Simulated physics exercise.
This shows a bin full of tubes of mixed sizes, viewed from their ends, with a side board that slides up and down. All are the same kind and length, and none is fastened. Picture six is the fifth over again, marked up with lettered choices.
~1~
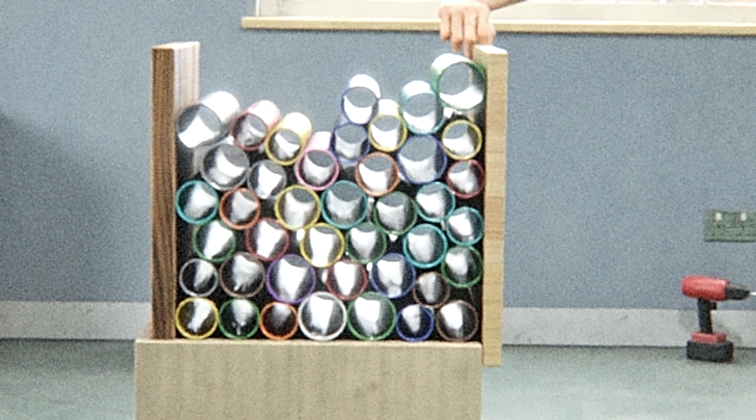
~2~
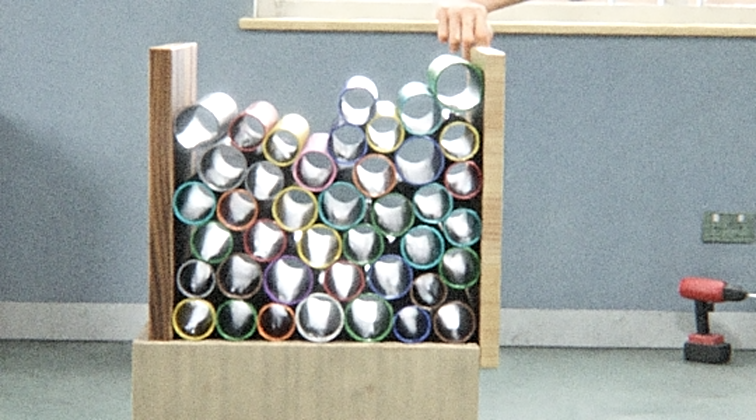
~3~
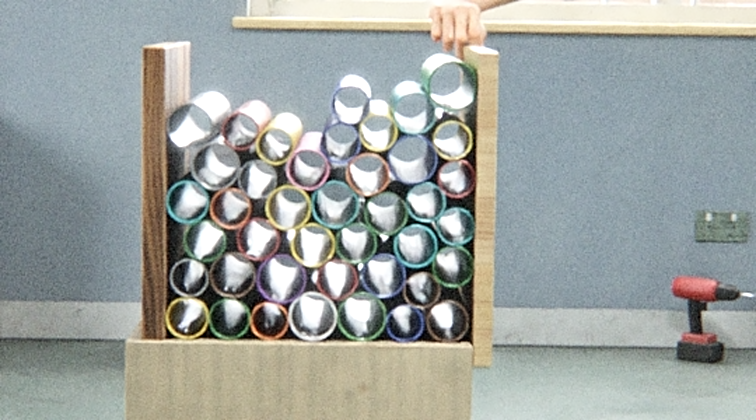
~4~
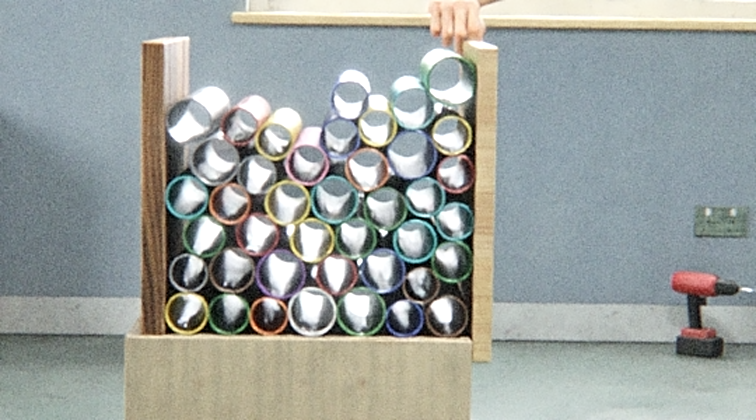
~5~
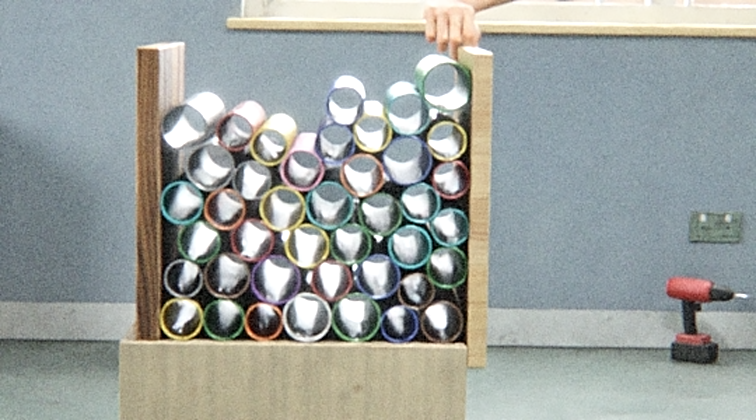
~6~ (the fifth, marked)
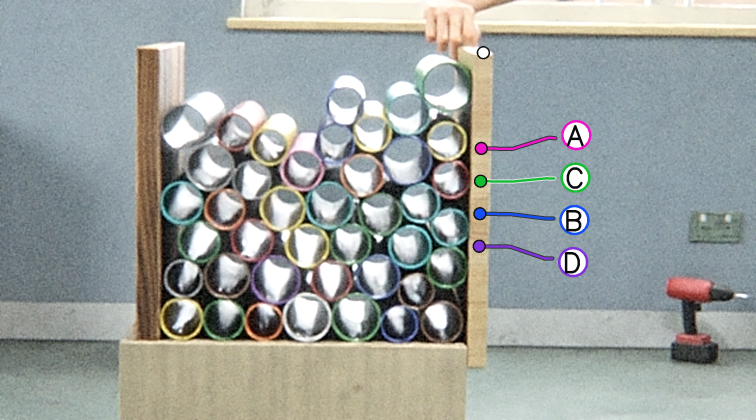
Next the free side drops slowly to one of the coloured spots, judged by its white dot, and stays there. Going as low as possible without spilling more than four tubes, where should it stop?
No lower than D.
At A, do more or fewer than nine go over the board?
It loses fewer than nine.
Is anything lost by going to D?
At D: Yes.
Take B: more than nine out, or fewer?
It loses fewer than nine.
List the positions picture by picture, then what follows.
The first frame shows a blue tube (393, 276); a grey tube (199, 278); a green tube (214, 241).
The second frame shows a green tube (211, 242); an orange tube (375, 176).
The third frame shows a pink tube (308, 169); a turquoise tube (414, 113).
The fourth frame shows a grey tube (189, 122); side board (474, 189).
The fifth frame shows a yellow tube (182, 318); a blue tube (399, 324); a blue tube (378, 277).
On the marked copy, A at (481, 149); B at (480, 214); C at (480, 181); D at (479, 246); the white dot at (483, 52).
Following D. Soon after the start, top of the board (471, 136).
Later, top of the board (469, 230).
In the end, top of the board (469, 245), four out over the board.
As for the rest, A none out over the board; B one out over the board; C one out over the board.
